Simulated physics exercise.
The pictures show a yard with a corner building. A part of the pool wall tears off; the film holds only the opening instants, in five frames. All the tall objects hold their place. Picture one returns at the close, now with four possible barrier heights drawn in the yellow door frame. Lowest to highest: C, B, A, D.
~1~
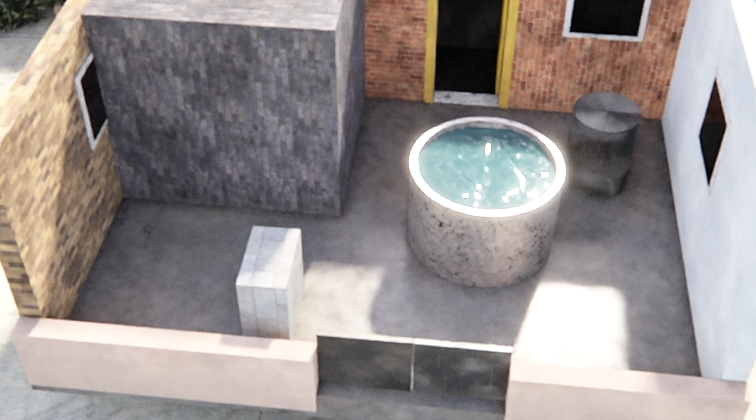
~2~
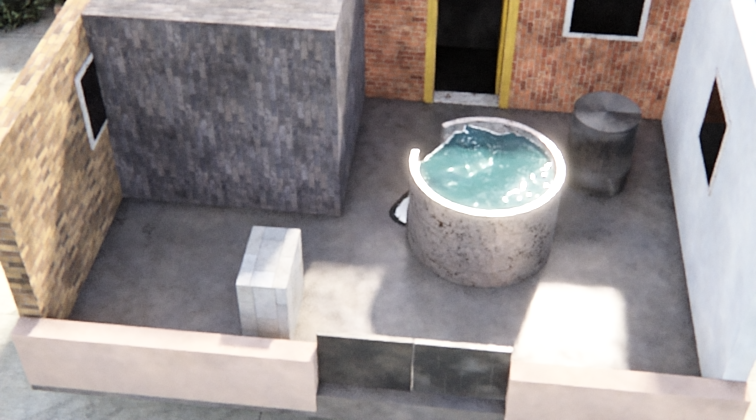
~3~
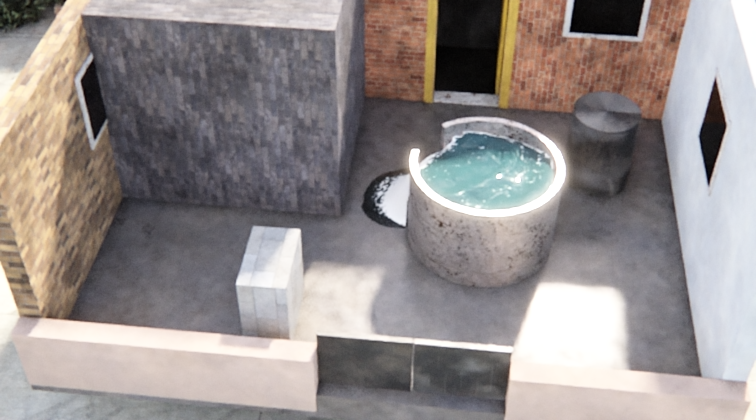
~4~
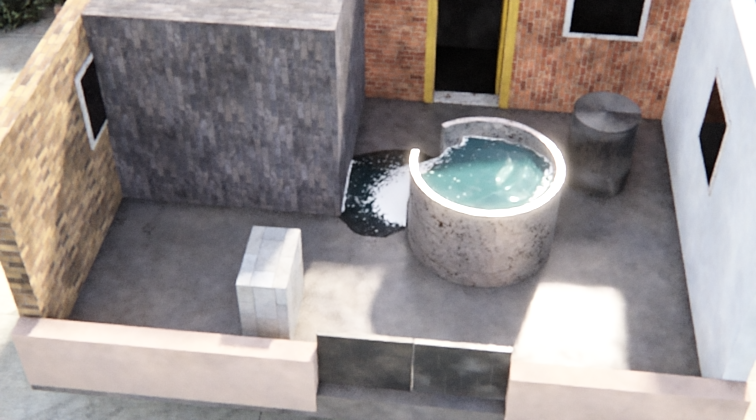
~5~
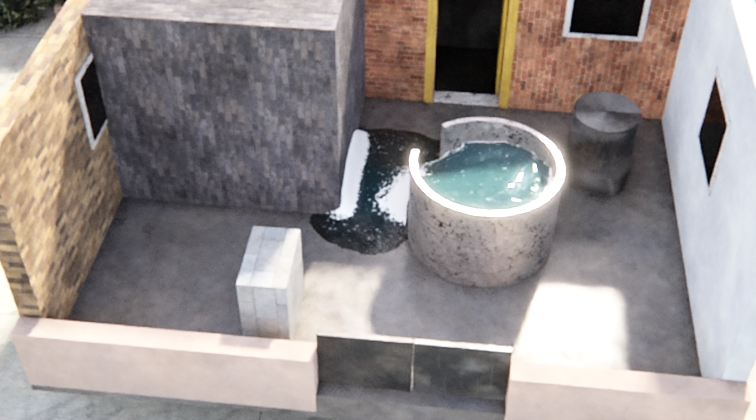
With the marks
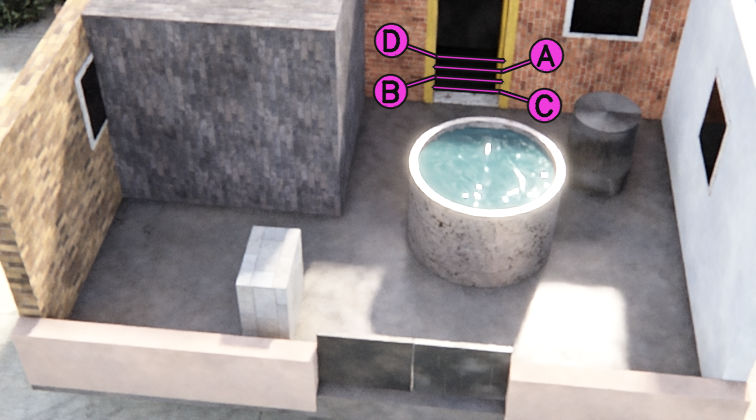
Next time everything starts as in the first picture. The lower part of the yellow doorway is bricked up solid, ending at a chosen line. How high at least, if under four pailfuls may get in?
The limit is C.
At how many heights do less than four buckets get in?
All of the four.
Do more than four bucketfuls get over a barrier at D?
No, that is safe.
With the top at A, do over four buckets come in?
No.
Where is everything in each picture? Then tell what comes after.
In the first frame, water in the pool at rest, its middle at (486, 169); foot of the yellow doorway at (465, 104); shut gate at (414, 348).
In the second frame, 1 % of the ground under water, visible out to (401, 204).
In the third frame, 3 % of the ground under water, visible out to (380, 182).
In the fourth frame, 6 % of the ground under water, visible out to (384, 157).
In the fifth frame, 10 % of the ground under water, visible out to (383, 134).
In magenta, A at (468, 69); B at (467, 79); C at (467, 89); D at (469, 58); from the bottom up C, B, A, D.
With A, nothing gets over.
With B, nothing gets over.
With C, a splash gets over, under a bucket.
With D, nothing gets over.
